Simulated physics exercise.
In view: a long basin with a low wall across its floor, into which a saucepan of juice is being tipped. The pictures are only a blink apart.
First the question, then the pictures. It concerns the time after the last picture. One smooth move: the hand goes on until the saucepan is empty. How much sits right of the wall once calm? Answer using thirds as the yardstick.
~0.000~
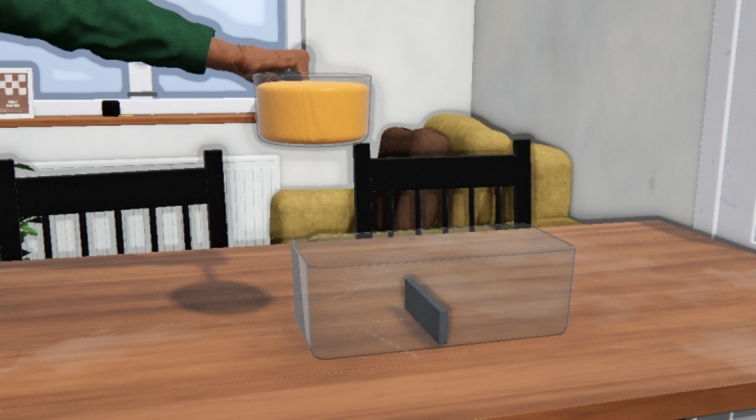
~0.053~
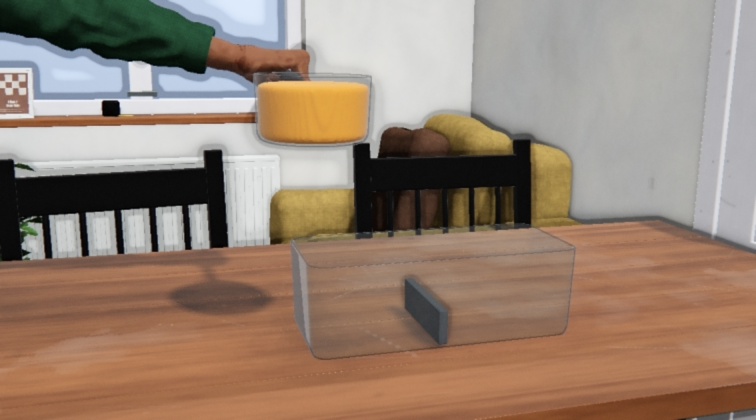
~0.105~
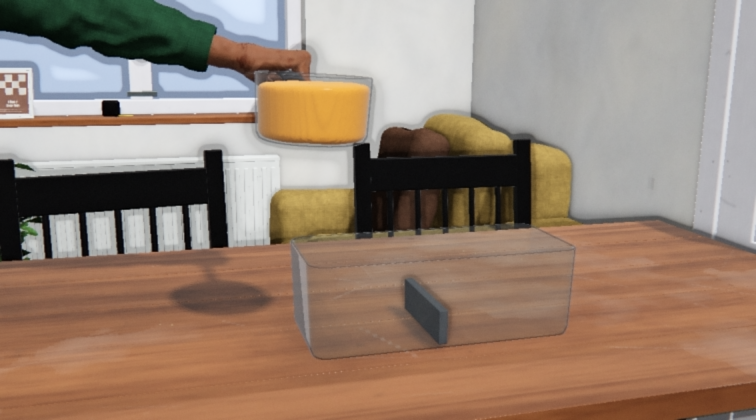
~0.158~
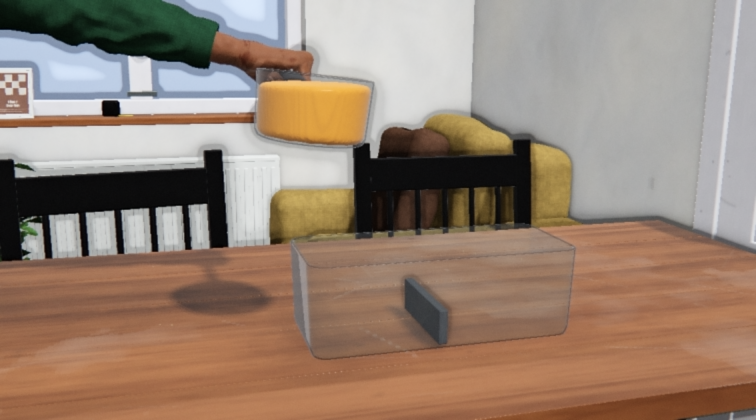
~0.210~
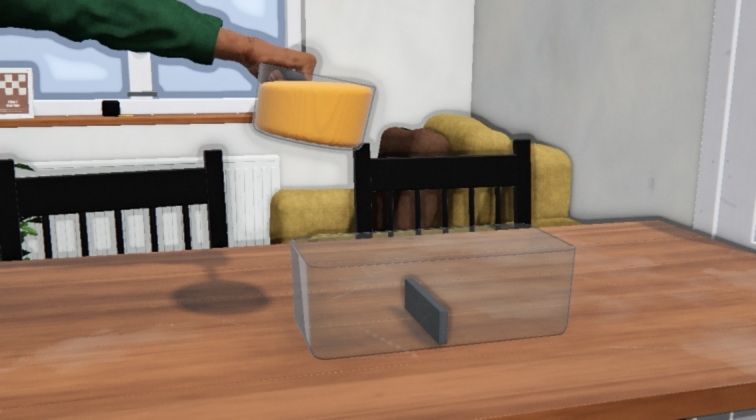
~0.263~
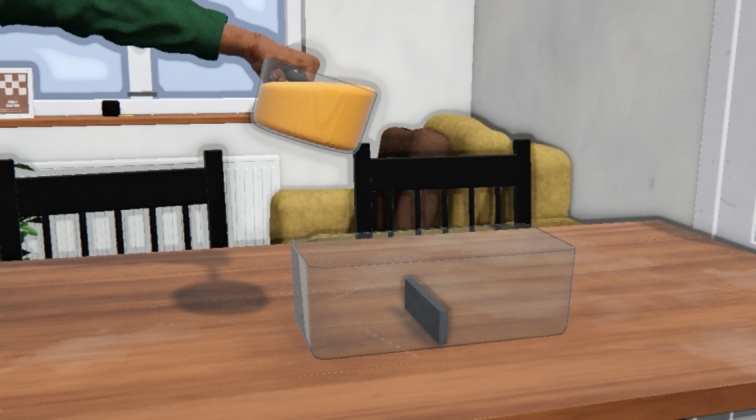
Between a third and two thirds of it.
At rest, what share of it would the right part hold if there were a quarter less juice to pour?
Estimated share: Around 30 %.
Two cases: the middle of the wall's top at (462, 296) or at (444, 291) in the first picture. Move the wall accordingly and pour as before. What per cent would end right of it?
About 10 % for the first and about 15 % for the second.
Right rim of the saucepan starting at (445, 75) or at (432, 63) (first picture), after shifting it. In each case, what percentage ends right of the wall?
Estimate: 95 per cent, then 90 per cent.
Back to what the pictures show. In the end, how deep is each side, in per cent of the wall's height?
Left of the wall 40 %, right of the wall 40 %.
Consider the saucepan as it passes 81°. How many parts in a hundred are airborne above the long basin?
40 %.
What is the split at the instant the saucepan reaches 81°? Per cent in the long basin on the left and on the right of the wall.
Left 5 %, right 15 %.
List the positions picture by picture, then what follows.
In the first frame, tilt 0°; pouring edge (368, 77); surface from (256, 86) to (365, 85); the long basin's rim runs from (299, 254) to (552, 237); the wall's top is at (425, 295).
In the second frame, tilt 1°; pouring edge (369, 78); surface from (257, 86) to (365, 86).
In the third frame, tilt 3°; pouring edge (370, 80); surface from (257, 85) to (366, 86).
In the fourth frame, tilt 6°; pouring edge (371, 83); surface from (258, 85) to (367, 87).
In the fifth frame, tilt 11°; pouring edge (373, 88); surface from (259, 86) to (369, 88).
In the sixth frame, tilt 17°; pouring edge (374, 95); surface from (260, 86) to (372, 89).
A moment on, the saucepan is tipped on its side and 40 per cent is still to pour, 5 is left of the wall and 14 right of it.
Next, the saucepan is tipped right over and 3 per cent is still to pour, 39 is left of the wall and 49 right of it.
Then the saucepan is tipped right over and 0 per cent is still to pour, 48 is left of the wall and 50 right of it.
Later the saucepan is tipped right over and 0 per cent is still to pour, 48 is left of the wall and 50 right of it.
At rest 48 per cent lies left of the wall, 50 right of it and 2 outside.
